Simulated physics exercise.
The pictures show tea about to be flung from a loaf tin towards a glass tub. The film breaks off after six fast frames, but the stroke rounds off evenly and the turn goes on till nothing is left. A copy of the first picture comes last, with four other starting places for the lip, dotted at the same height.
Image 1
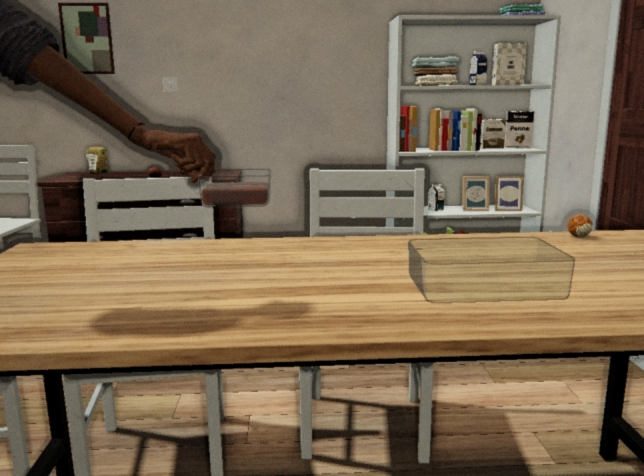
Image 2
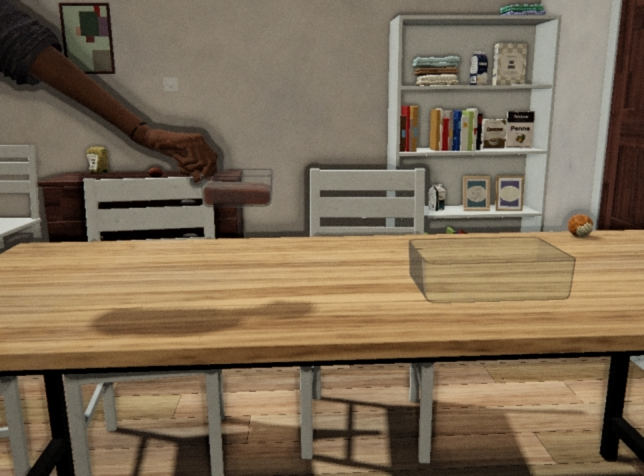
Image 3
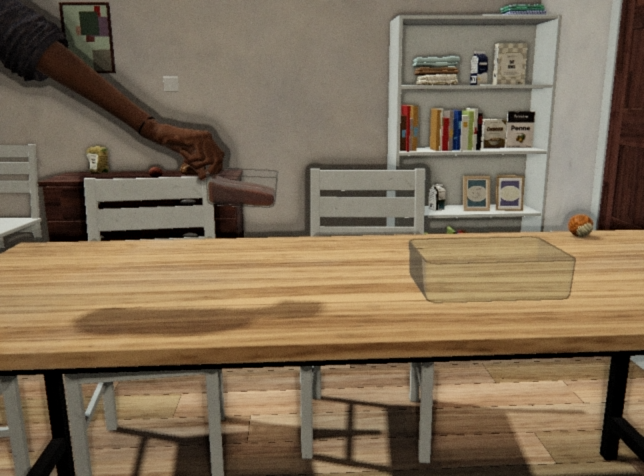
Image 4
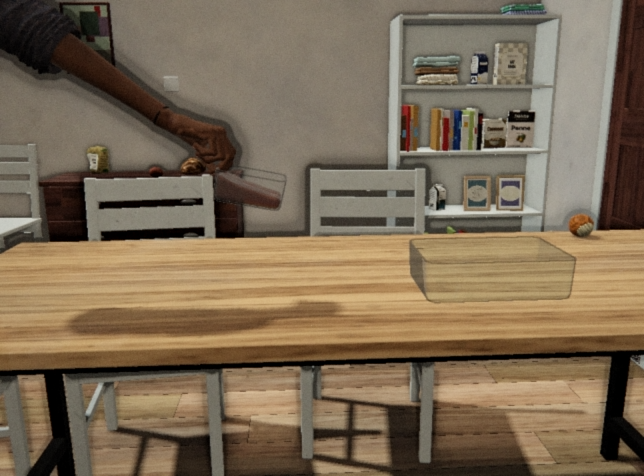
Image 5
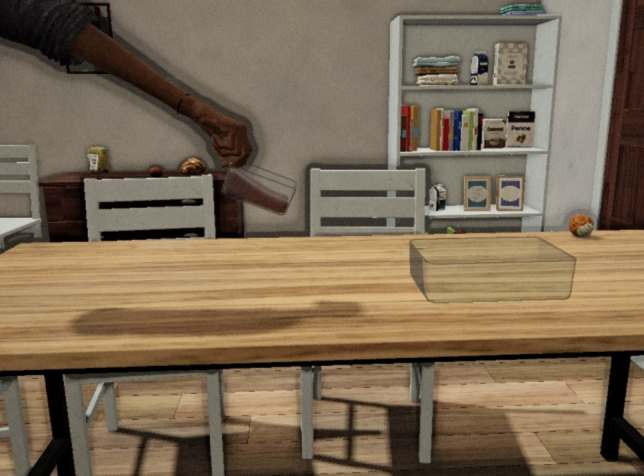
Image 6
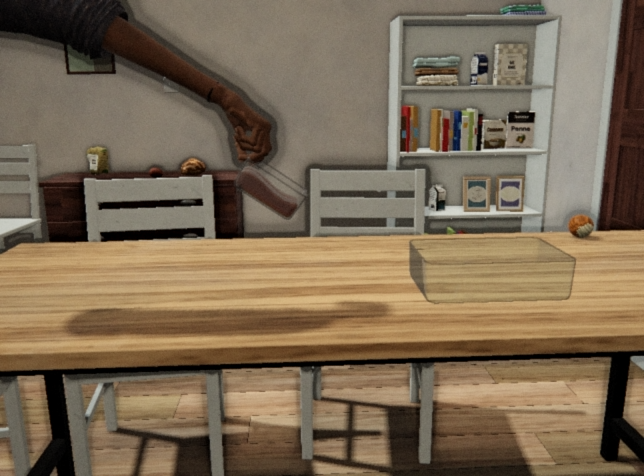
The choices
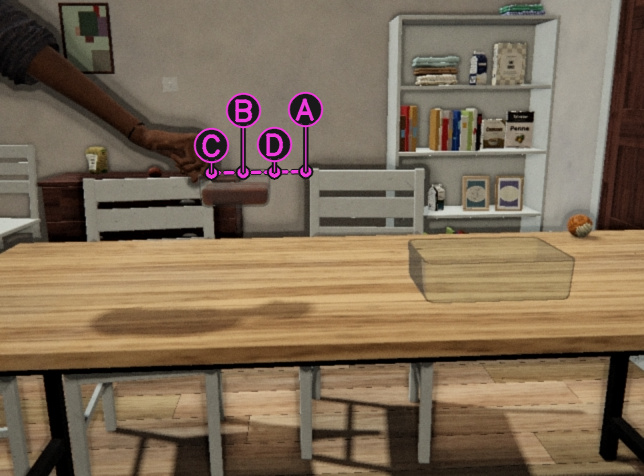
A hand held a small, partly see-through container above a wooden table, to the left of a clear tub, then moved slightly right and gradually tilted the container downward to the right.
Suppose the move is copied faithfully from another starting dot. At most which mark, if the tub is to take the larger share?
Use place A.
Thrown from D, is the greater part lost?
Yes, that goes wrong.
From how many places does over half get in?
One of the four.
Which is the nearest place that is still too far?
D it is.
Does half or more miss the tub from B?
Yes, that goes wrong.
In magenta, A at (305, 171); B at (243, 172); C at (211, 173); D at (274, 172).
If A is chosen, about 80 % lands in the tub, 10 % falls short and 9 % goes beside or beyond.
If B is chosen, about 0 % lands in the tub, 99 % falls short.
If C is chosen, about 0 % lands in the tub, 100 % falls short.
If D is chosen, about 7 % lands in the tub, 87 % falls short and 6 % goes beside or beyond.
